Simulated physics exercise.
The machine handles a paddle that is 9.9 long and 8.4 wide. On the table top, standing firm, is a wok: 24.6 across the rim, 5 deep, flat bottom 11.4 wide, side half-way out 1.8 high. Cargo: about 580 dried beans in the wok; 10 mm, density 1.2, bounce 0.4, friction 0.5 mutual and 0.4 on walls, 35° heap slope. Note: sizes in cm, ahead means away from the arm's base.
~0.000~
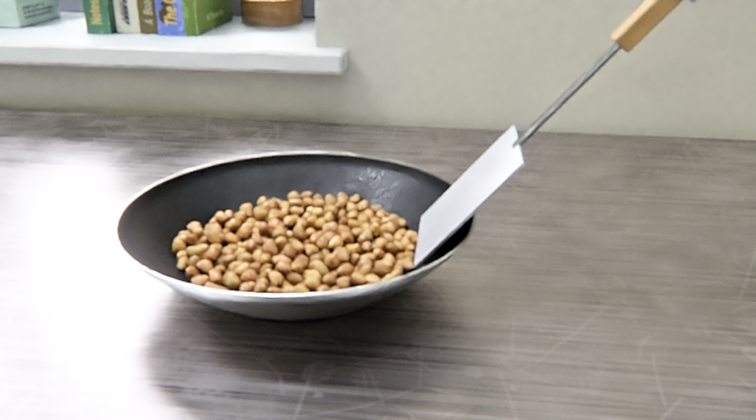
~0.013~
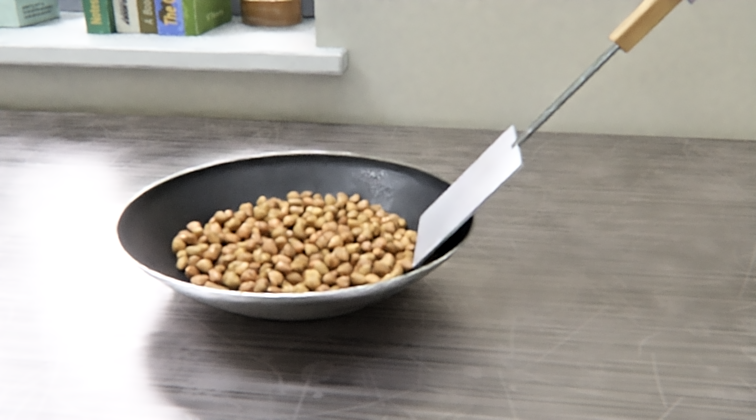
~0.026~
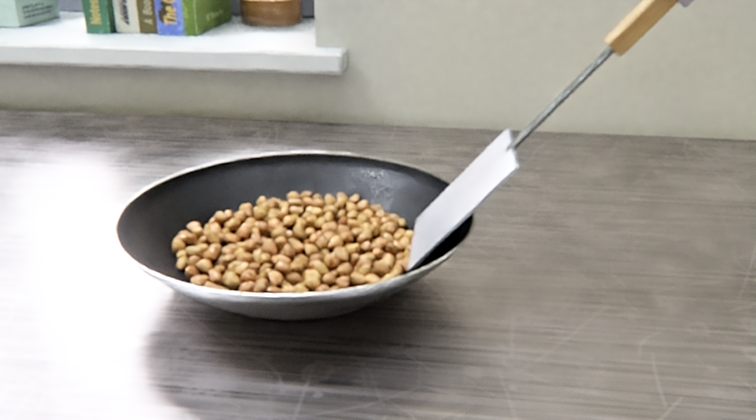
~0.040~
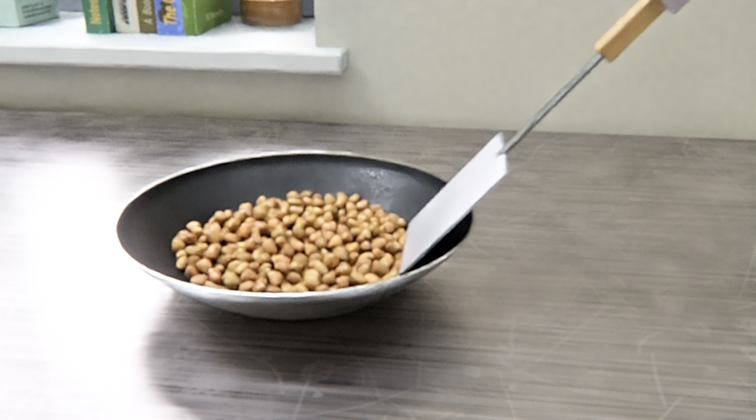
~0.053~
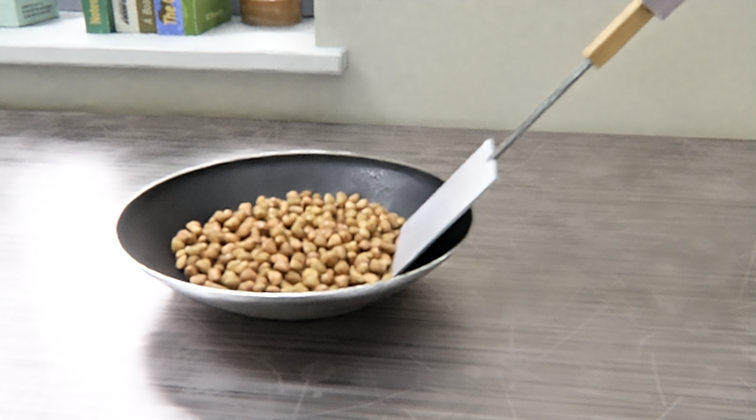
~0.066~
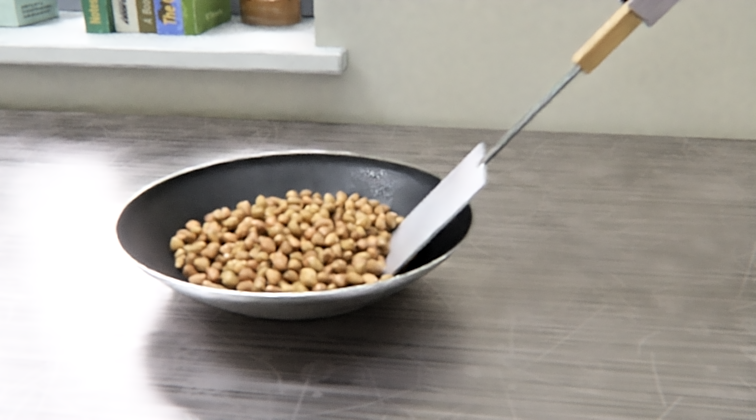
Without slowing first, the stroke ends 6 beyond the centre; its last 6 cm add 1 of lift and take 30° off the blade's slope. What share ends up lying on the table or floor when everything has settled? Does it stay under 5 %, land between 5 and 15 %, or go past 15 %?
It lands between 5 and 15 %.
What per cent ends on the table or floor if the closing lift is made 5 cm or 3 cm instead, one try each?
About 5 and 5 per cent.
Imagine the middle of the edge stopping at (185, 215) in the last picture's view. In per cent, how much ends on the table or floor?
Around 25 percent ends on the table or floor.
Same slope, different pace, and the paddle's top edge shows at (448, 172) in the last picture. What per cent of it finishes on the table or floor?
Expect about 20 per cent there.
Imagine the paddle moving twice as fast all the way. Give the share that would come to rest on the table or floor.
I'd expect near 15 per cent.
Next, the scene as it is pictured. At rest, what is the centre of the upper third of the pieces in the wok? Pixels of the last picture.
The centre sits close to (187, 206).
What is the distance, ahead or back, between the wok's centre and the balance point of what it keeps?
Ahead of centre, near 5.0 centimetres.
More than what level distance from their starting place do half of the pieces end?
Roughly 6 cm.
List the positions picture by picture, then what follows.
In the first frame, the paddle top edge at (519, 143), sloping 50°; upper third of the load around (297, 241), from x 180 to 415, top at y 195; 584 in the wok.
In the second frame, the paddle top edge at (518, 143), sloping 50°; upper third of the load around (297, 241), from x 180 to 415, top at y 195.
In the third frame, the paddle top edge at (513, 146), sloping 50°; upper third of the load around (297, 241), from x 180 to 415, top at y 195.
In the fourth frame, the paddle top edge at (504, 152), sloping 50°; upper third of the load around (297, 241), from x 180 to 415, top at y 195.
In the fifth frame, the paddle top edge at (494, 157), sloping 50°; upper third of the load around (297, 240), from x 180 to 415, top at y 195.
In the sixth frame, the paddle top edge at (484, 162), sloping 50°; upper third of the load around (295, 238), from x 180 to 415, top at y 195; 584 in the wok.
After 0.17 s, sloping 50°, highest piece 5 above the table; 584 in the wok.
After 0.27 s, sloping 36°, highest piece 6 above the table; 580 in the wok, 4 on the blade or in flight.
After 0.52 s, sloping 20°, highest piece 7 above the table; 529 in the wok, 51 on the table or floor, 4 on the blade or in flight.
After 1.57 s, sloping 20°, highest piece 7 above the table; 528 in the wok, 56 on the table or floor.
In the end, 528 in the wok, 56 on the table or floor. That is 10 % on the table or floor.
